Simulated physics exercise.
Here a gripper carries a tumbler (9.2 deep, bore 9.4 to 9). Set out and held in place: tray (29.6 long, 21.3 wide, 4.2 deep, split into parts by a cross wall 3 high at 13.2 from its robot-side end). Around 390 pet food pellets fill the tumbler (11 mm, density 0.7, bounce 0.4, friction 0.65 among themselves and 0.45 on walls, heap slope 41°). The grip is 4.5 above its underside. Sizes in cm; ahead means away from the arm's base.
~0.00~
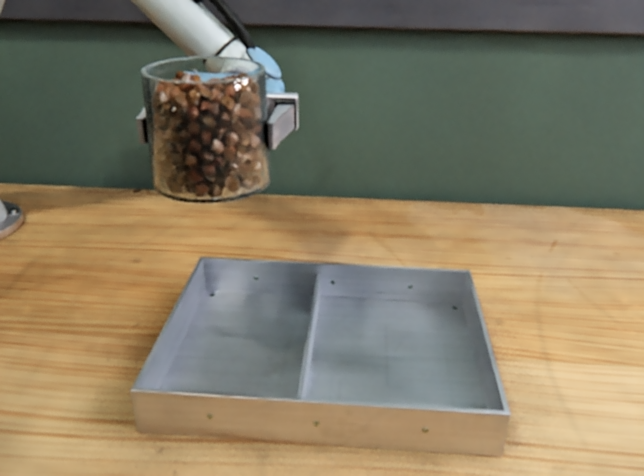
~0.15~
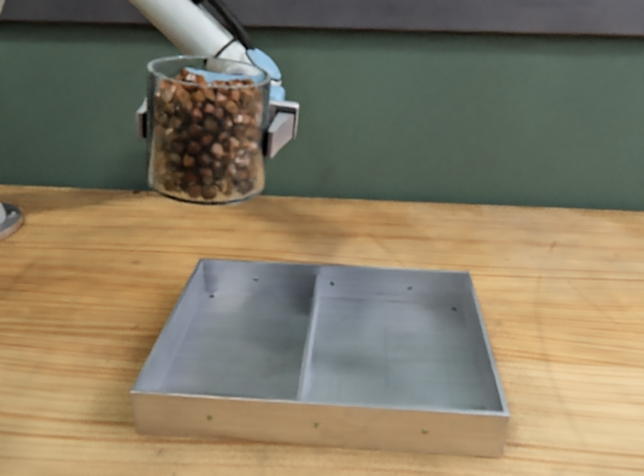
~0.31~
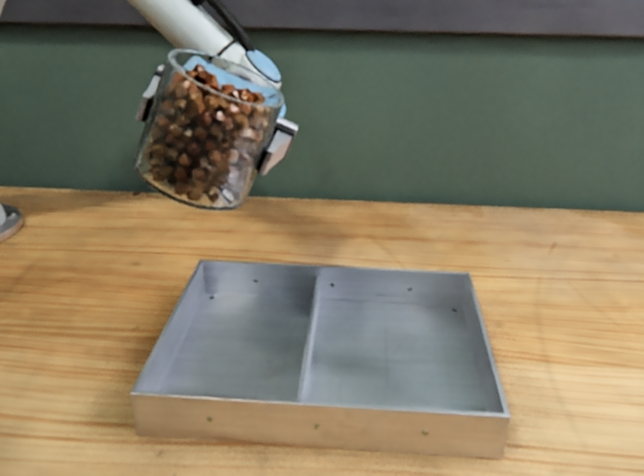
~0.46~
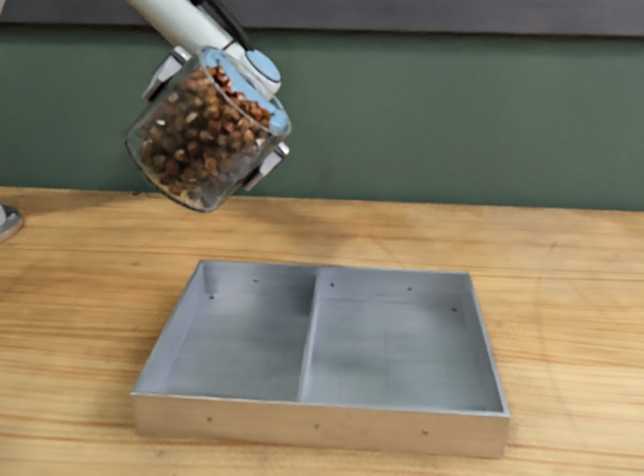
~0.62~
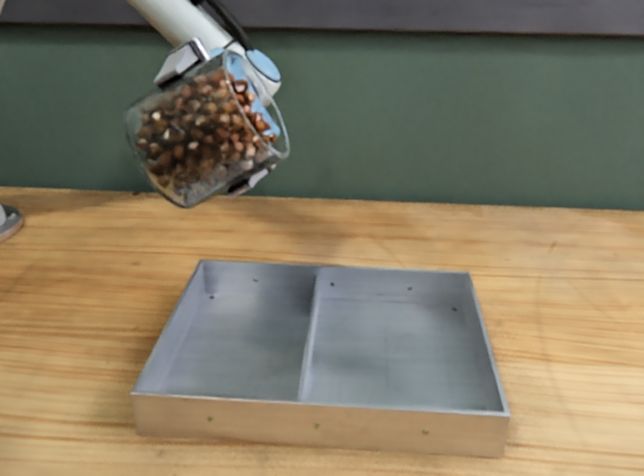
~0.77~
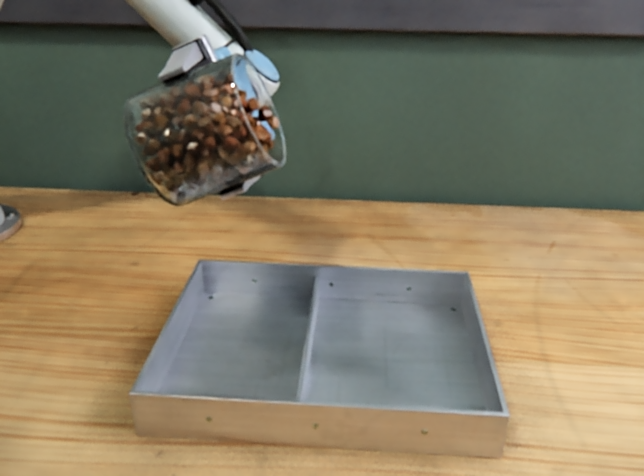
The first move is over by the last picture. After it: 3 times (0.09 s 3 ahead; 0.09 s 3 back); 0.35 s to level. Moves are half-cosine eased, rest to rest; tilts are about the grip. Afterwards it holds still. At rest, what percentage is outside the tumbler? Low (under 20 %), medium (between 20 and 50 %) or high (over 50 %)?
Share outside the tumbler: Medium (between 20 and 50 %).
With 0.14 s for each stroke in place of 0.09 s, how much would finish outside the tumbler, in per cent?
Then about 10 per cent.
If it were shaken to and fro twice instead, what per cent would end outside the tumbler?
It would be near 25 per cent.
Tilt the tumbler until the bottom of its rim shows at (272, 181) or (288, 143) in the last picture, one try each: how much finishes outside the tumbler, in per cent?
Some 70 and 20 per cent.
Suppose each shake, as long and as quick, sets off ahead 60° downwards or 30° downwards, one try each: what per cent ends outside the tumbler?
About 10 and 15 per cent.
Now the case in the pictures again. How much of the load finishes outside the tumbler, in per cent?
Roughly 30 per cent.
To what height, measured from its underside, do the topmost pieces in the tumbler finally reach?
About 8.0 cm.
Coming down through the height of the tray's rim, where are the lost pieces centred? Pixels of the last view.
Near (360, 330).
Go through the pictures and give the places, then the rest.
In the first frame, the tumbler middle at (209, 128), level; upper third of the load around (209, 104), from x 155 to 260, top at y 80; 386 in the tumbler.
In the second frame, the tumbler middle at (208, 130), tilted 6° forward; upper third of the load around (206, 106), from x 155 to 260, top at y 75.
In the third frame, the tumbler middle at (209, 131), tilted 23° forward; upper third of the load around (205, 109), from x 150 to 265, top at y 70.
In the fourth frame, the tumbler middle at (209, 132), tilted 44° forward; upper third of the load around (203, 108), from x 145 to 270, top at y 70.
In the fifth frame, the tumbler middle at (209, 132), tilted 61° forward; upper third of the load around (203, 107), from x 145 to 270, top at y 75.
In the sixth frame, the tumbler middle at (208, 132), tilted 67° forward; upper third of the load around (198, 108), from x 140 to 275, top at y 80; 386 in the tumbler.
After 1.13 s, tilted 67° forward, highest piece 26 above the table; 309 in the tumbler, 43 in the far-side part, 2 in the robot-side part, 32 in flight or on a rim.
After 1.48 s, tilted 34° forward, highest piece 26 above the table; 262 in the tumbler, 110 in the far-side part, 9 in the robot-side part, 5 in flight or on a rim.
After 1.86 s, level, highest piece 27 above the table; 262 in the tumbler, 117 in the far-side part, 7 in the robot-side part.
After 2.91 s, level, highest piece 26 above the table; 262 in the tumbler, 117 in the far-side part, 7 in the robot-side part.
In the end, 262 in the tumbler, 117 in the far-side part, 7 in the robot-side part. That is 32 % outside the tumbler.
